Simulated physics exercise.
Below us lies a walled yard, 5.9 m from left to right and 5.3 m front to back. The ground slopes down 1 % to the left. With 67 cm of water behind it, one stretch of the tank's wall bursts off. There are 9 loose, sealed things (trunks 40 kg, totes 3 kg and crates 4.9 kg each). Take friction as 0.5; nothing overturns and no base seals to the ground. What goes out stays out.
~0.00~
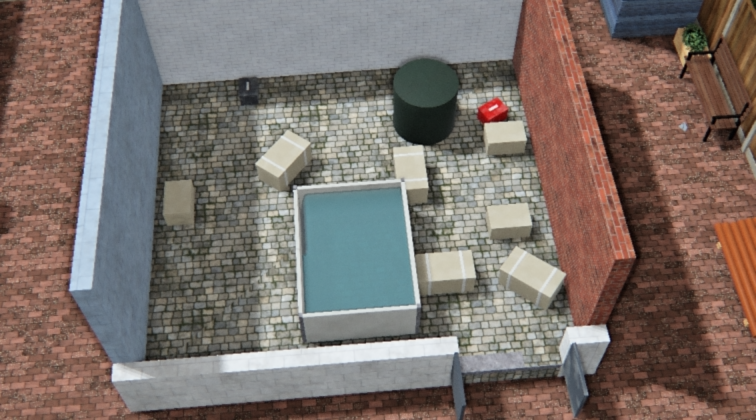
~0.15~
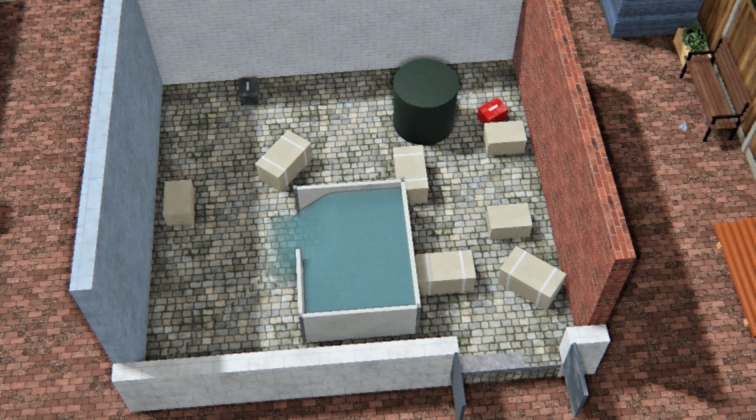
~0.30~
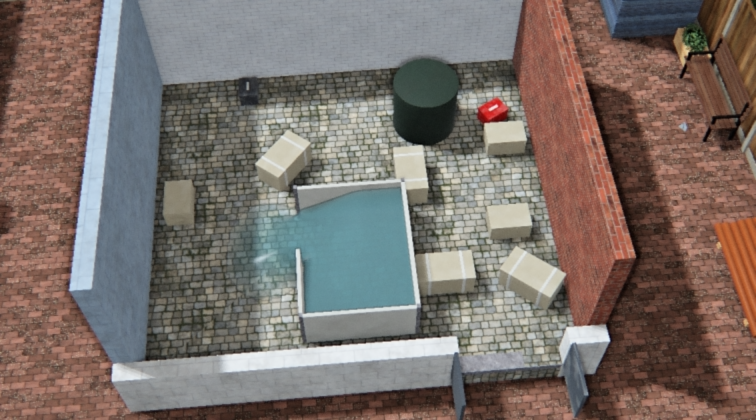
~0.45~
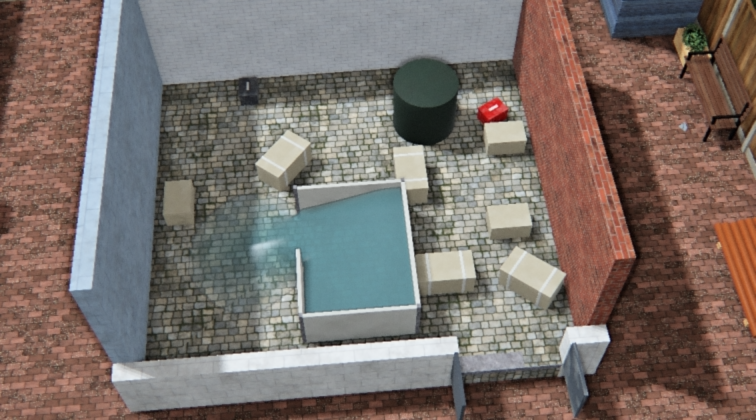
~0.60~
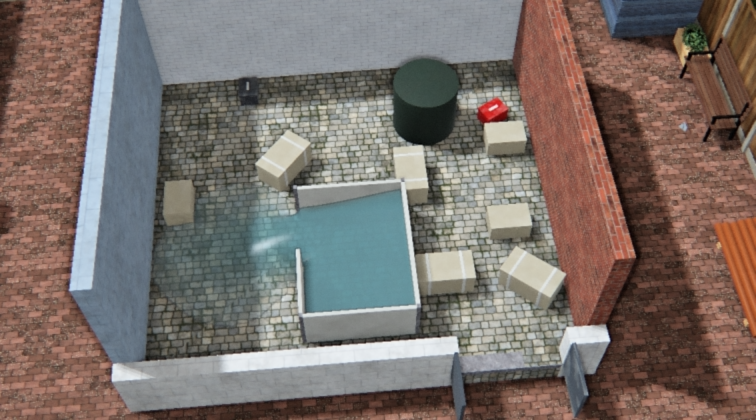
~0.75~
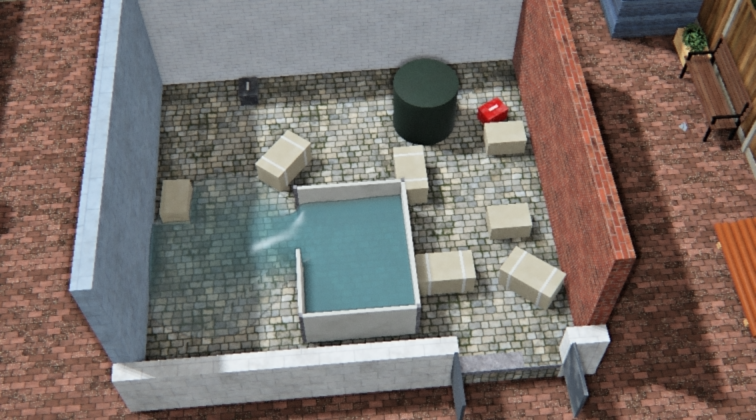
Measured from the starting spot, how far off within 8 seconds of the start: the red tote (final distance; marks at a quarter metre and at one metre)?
The red tote slides a little.
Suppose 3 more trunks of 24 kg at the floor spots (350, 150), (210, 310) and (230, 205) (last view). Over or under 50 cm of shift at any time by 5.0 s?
In turn: Short of it, more, over.
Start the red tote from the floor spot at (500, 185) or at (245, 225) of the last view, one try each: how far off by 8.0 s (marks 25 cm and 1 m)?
In turn: It is nudged along; it gets carried off.
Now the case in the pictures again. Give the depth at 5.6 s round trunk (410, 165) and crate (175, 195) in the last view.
Roughly 3 and 5 cm.
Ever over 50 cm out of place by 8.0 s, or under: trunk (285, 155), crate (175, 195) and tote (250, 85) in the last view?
In turn: Under, more, past it.
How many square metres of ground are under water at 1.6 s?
About 10.5 m2.
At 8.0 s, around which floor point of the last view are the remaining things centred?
Around (424, 199).
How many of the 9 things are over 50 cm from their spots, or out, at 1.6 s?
1 of them.
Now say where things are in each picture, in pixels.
In the first picture, the red tote at (493, 108) rests on the ground; 2.9 m2 under water; 0 of 9 have shifted.
In the second picture, the red tote at (493, 108), on the bottom; 3.5 m2 under water; 0 of 9 have shifted.
In the third picture, the red tote at (493, 108), on the bottom; water covers 4.4 m2; 0 of 9 have shifted.
In the fourth picture, the red tote at (493, 108) rests on the ground; 5.5 m2 under water; 0 of 9 have shifted.
In the fifth picture, the red tote at (493, 108) rests on the ground; water covers 6.7 m2; 0 of 9 have shifted.
In the sixth picture, the red tote at (493, 108) rests on the ground; water covers 7.6 m2; 0 of 9 have shifted.
After 1.6 s the red tote is near (493, 108), 0.0 m from its start, aground; 0 of 9 are out; 1 afloat.
After 3.6 s the red tote is near (493, 108), 0.0 m from its start, aground; 0 of 9 are out; 1 afloat.
After 5.6 s the red tote is near (493, 108), 0.0 m from its start, aground; 0 of 9 are out; 1 afloat.
After 8.0 s the red tote is near (463, 130), 0.7 m from its start, afloat; 0 of 9 are out; 5 afloat.
